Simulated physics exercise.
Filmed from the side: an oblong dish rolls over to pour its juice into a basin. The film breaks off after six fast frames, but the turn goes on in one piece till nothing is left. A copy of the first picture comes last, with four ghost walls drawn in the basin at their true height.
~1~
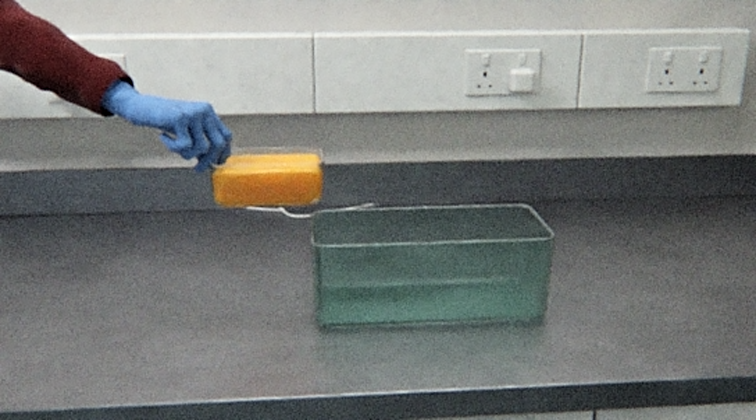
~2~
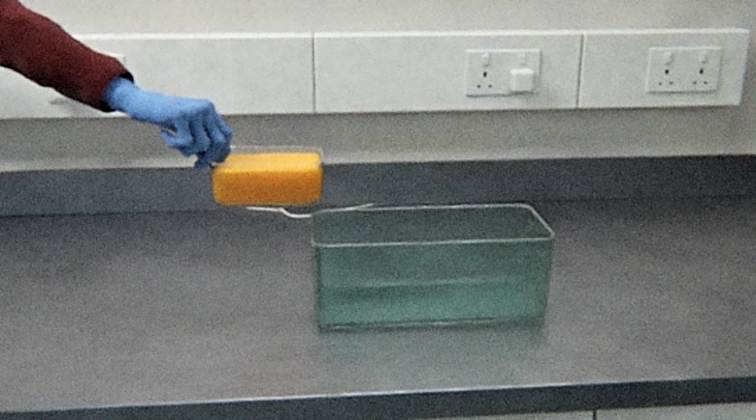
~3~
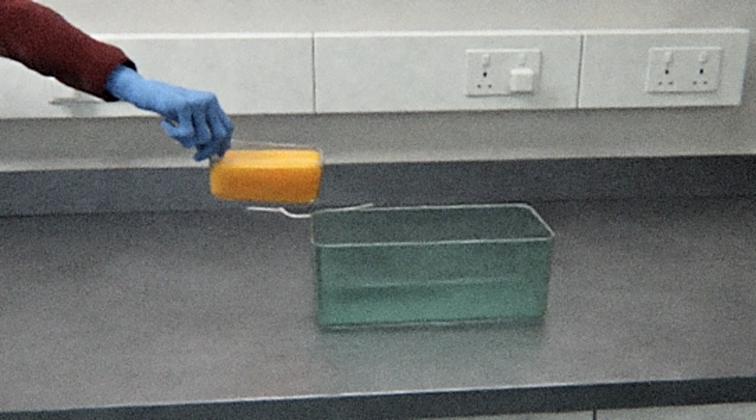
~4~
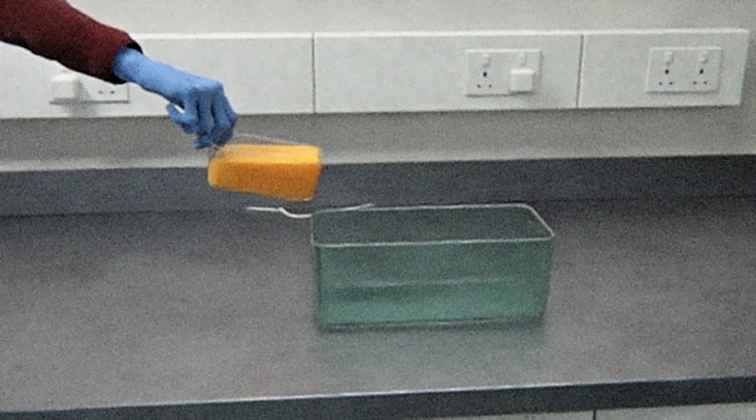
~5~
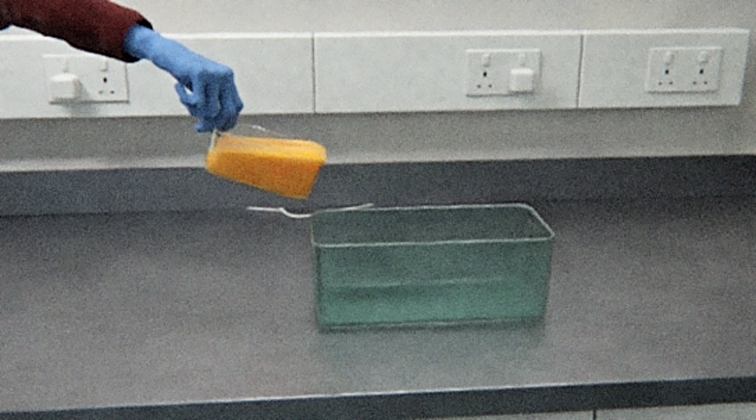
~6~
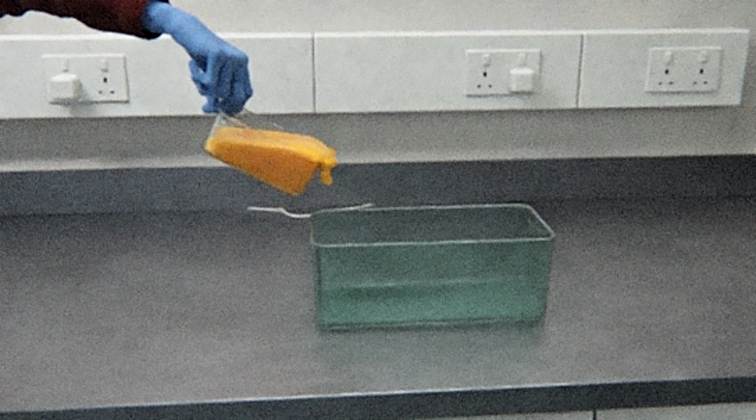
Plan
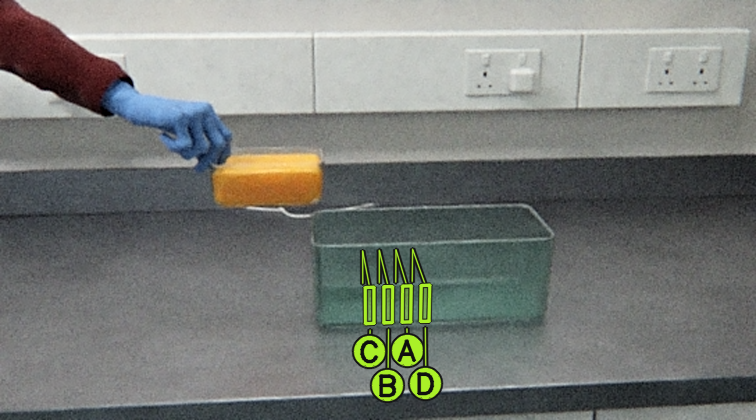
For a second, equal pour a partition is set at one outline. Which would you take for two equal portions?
A beats the others.
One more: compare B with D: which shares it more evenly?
Here it is place B.
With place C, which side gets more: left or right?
More ends on the right.
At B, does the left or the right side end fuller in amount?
More ends on the right.
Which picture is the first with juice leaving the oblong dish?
In picture 5.
On the marked copy, A at (406, 328); B at (388, 329); C at (370, 329); D at (425, 327).
For place A, about 47 % ends left of the wall and 51 % right of it.
For place B, about 23 % ends left of the wall and 75 % right of it.
For place C, about 9 % ends left of the wall and 89 % right of it.
For place D, about 89 % ends left of the wall and 9 % right of it.
